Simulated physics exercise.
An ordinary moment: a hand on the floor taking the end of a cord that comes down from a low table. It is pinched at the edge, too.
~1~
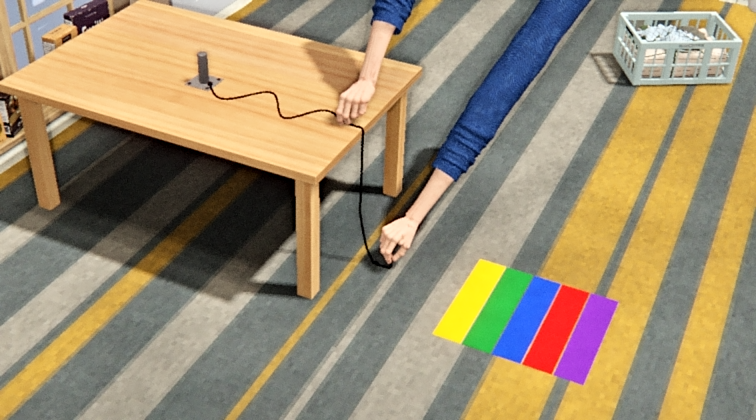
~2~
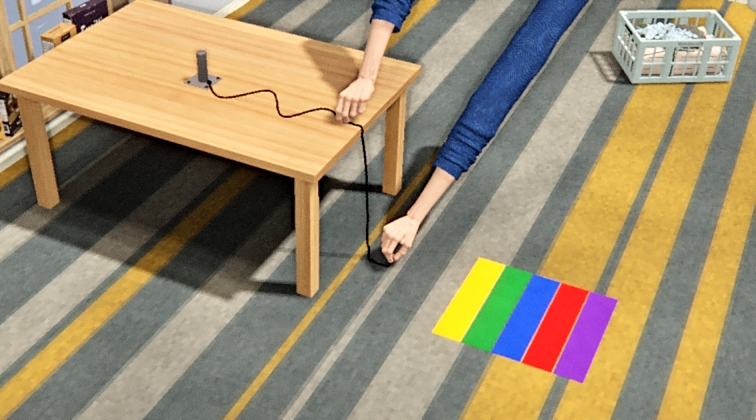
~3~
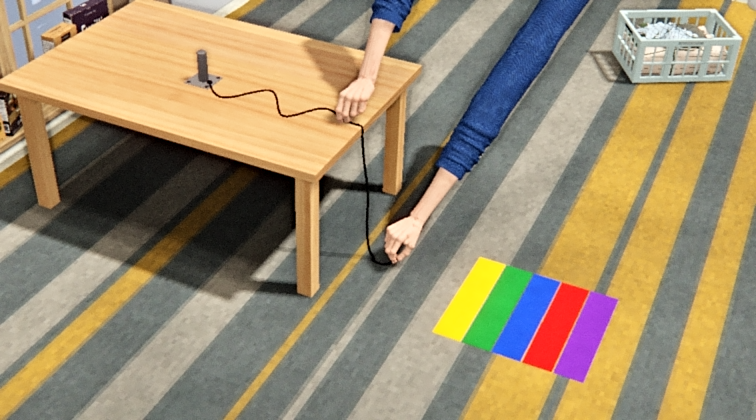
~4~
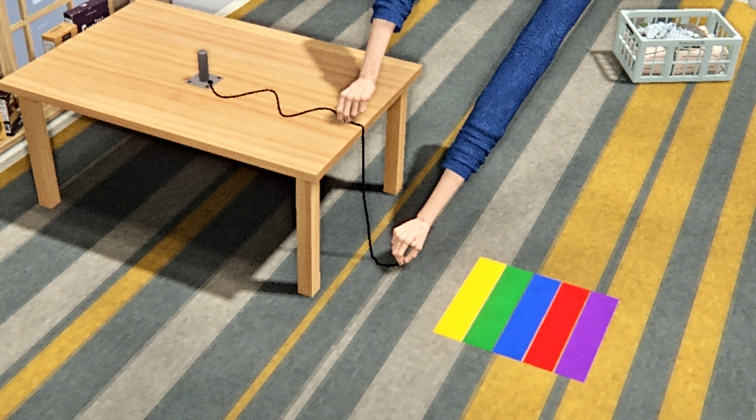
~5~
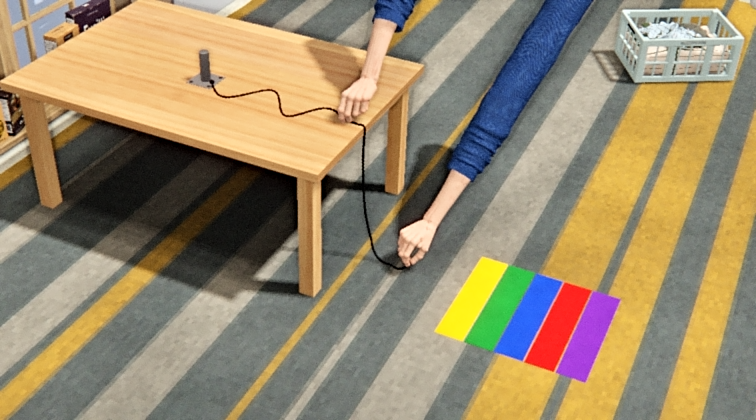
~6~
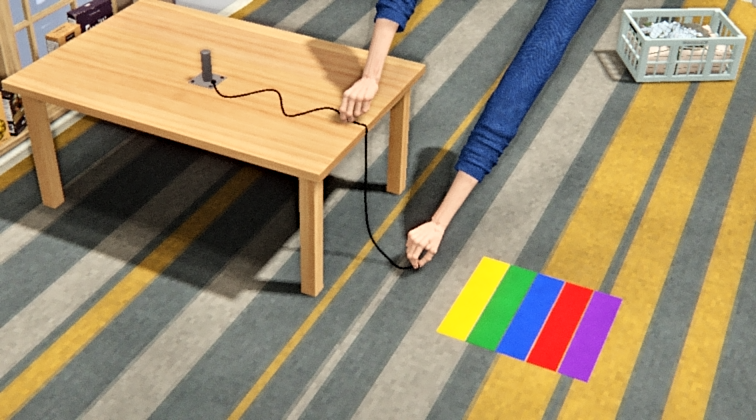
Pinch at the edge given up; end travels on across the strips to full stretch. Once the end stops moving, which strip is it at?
It is at the red strip.
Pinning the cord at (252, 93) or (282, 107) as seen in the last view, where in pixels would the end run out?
It ends up at (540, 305) the first time and at (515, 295) the second time.
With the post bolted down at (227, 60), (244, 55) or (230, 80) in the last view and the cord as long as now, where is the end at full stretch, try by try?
First close to (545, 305), next close to (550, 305), last close to (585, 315).
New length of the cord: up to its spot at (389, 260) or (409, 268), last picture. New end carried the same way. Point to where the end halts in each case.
Going through both, you get (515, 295) and then (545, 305).
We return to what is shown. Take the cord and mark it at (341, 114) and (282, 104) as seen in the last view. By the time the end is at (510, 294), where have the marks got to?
One lands at (370, 151), the other at (310, 112).
A little later, end near (510, 293); over green.
Next, end near (542, 304); over blue.
When it is tight, end near (561, 310); over red. Over red.
